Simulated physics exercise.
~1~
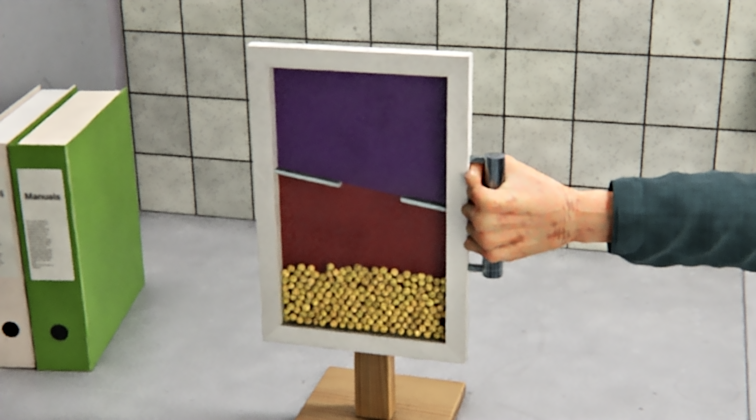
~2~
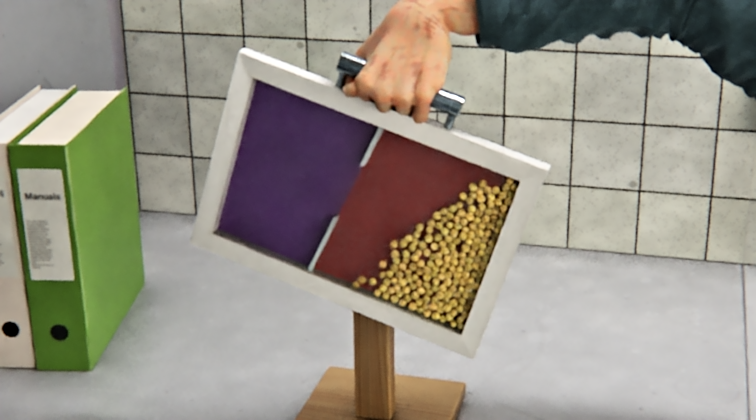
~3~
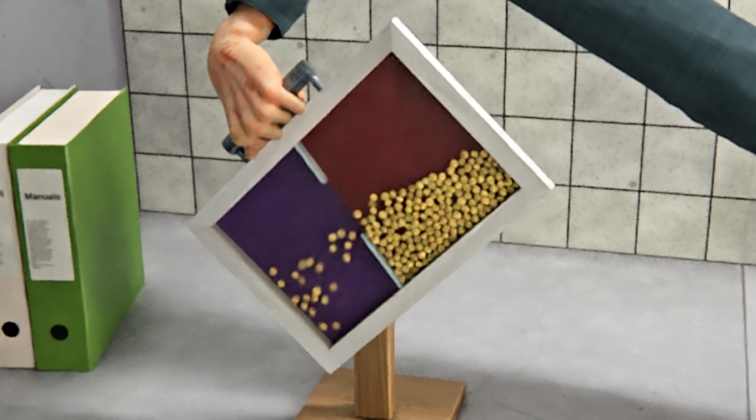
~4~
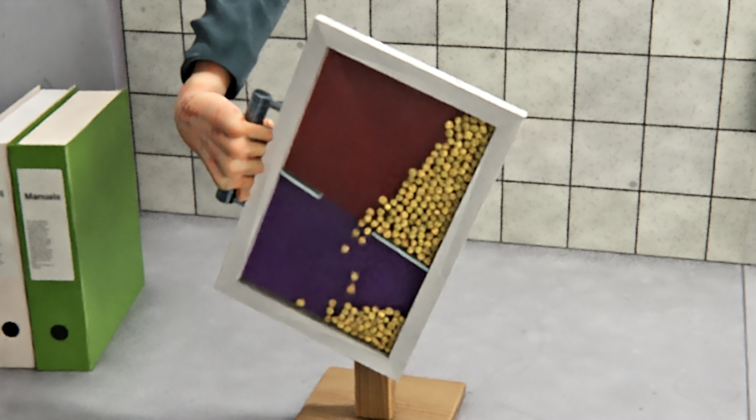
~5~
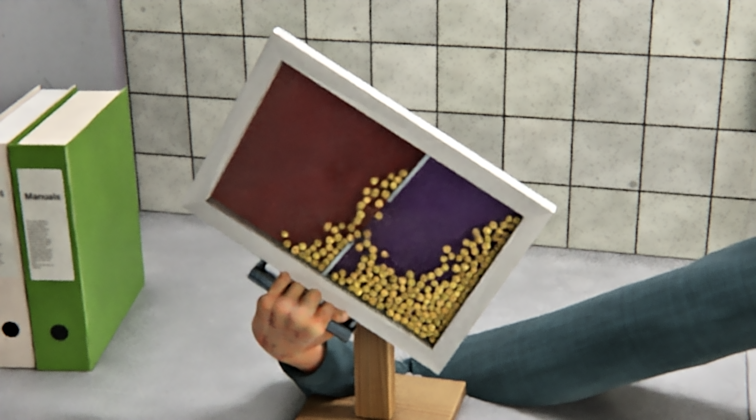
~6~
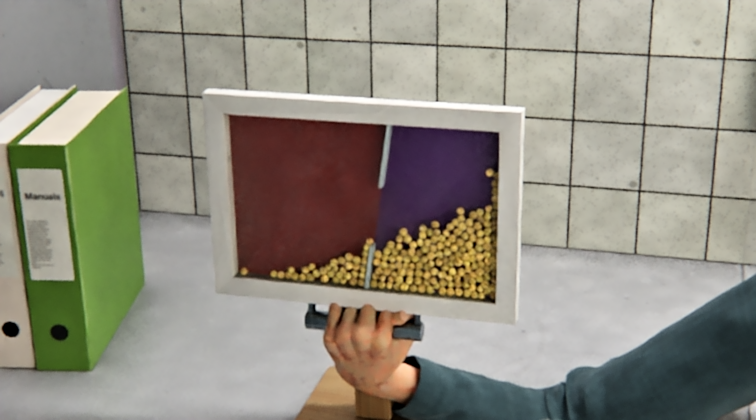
A hand turned a white-framed box of pale beads anticlockwise on its wooden stand, spilling them from the red chamber through a gap into the purple one, until the box lay sideways with most beads in purple and a few left in red.
